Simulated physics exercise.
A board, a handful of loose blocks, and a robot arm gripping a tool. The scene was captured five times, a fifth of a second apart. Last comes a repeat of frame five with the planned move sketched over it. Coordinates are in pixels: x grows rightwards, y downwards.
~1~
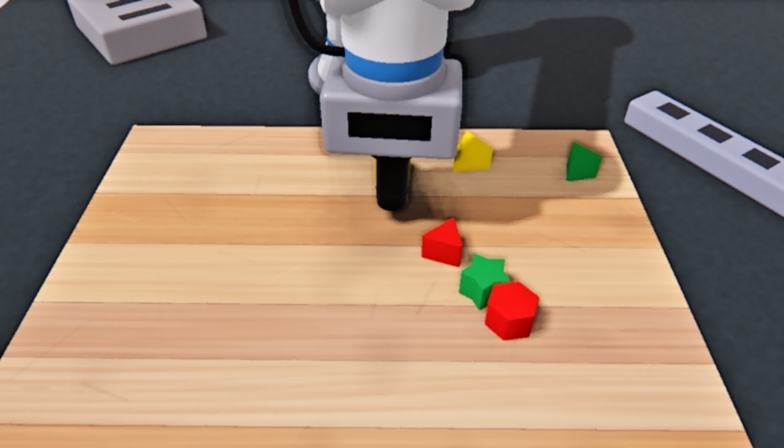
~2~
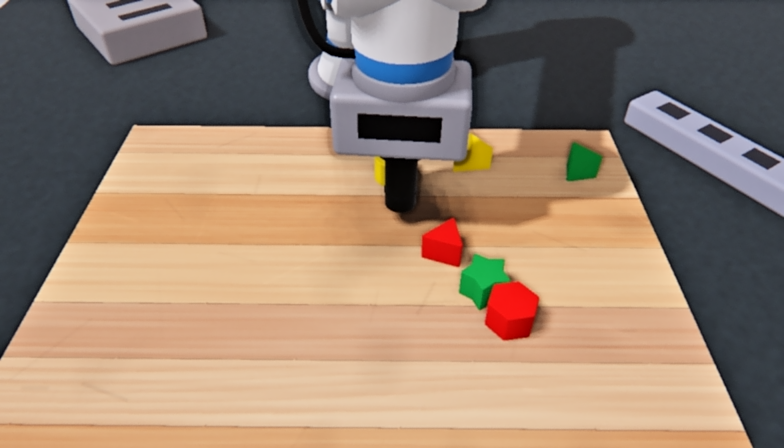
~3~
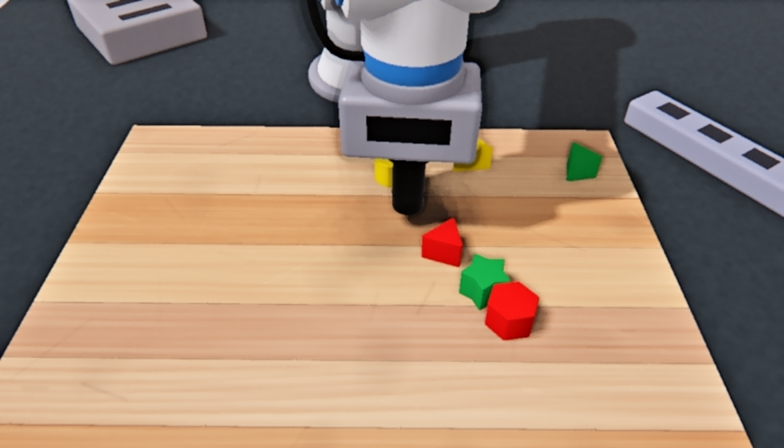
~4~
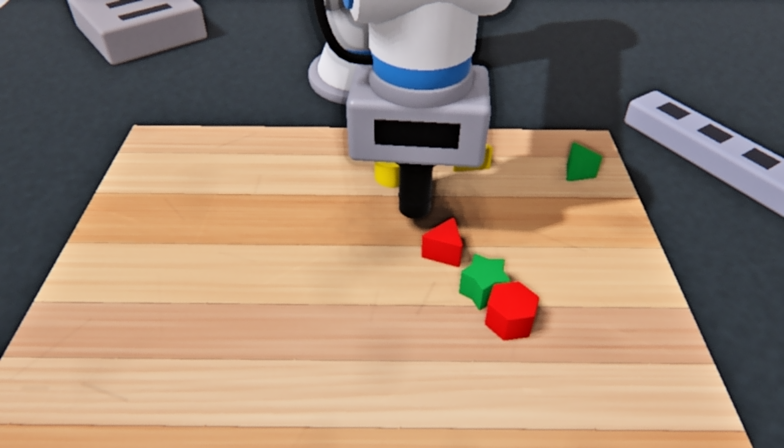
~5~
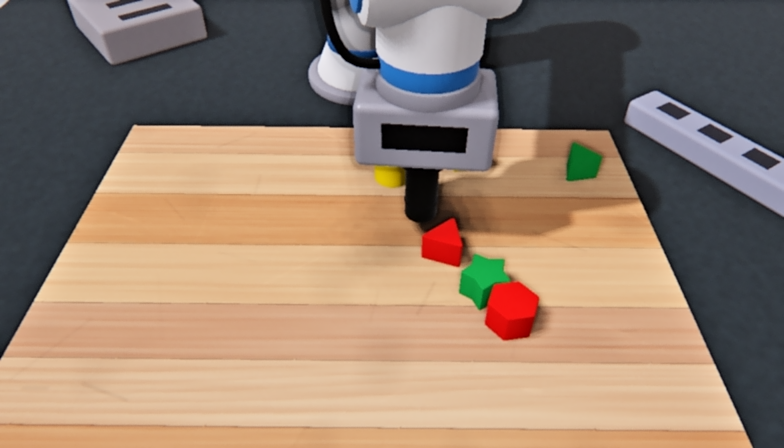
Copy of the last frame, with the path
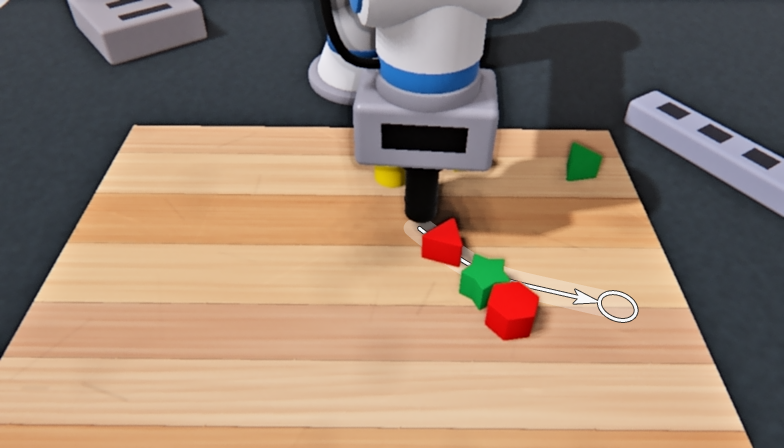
The robot arm moves its black tool slightly right and nearer the still red triangle.
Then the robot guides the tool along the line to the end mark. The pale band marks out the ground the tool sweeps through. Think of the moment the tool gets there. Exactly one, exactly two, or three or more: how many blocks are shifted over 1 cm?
Put simply, three or more blocks are moved more than 1 cm.
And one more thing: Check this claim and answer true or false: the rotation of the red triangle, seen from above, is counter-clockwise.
It is false.
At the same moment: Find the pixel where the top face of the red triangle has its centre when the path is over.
Somewhere near (479, 275).
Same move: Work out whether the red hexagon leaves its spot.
It travels a centimetre or more.
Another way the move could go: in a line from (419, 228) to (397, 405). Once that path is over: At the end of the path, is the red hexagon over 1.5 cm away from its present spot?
No - that is not the case.
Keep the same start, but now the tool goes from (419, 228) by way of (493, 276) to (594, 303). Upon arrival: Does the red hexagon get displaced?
Yes
Drawn move, from (419, 228) via (470, 265) and (540, 289), ending at (618, 306).
The first path, step by step. One third of the way, tool at (473, 251); red triangle at (473, 266), turned 40° clockwise; green star-shaped block at (503, 283); red hexagon at (529, 314).
Two thirds of the way, tool at (546, 274); red triangle at (479, 275), turned 50° clockwise; green star-shaped block at (515, 290); red hexagon at (537, 323), turned 15° clockwise.
At the end, tool at (624, 291); yellow cylinder still; red triangle at (479, 275), turned 50° clockwise; green star-shaped block at (515, 290); red hexagon at (537, 323), turned 15° clockwise.
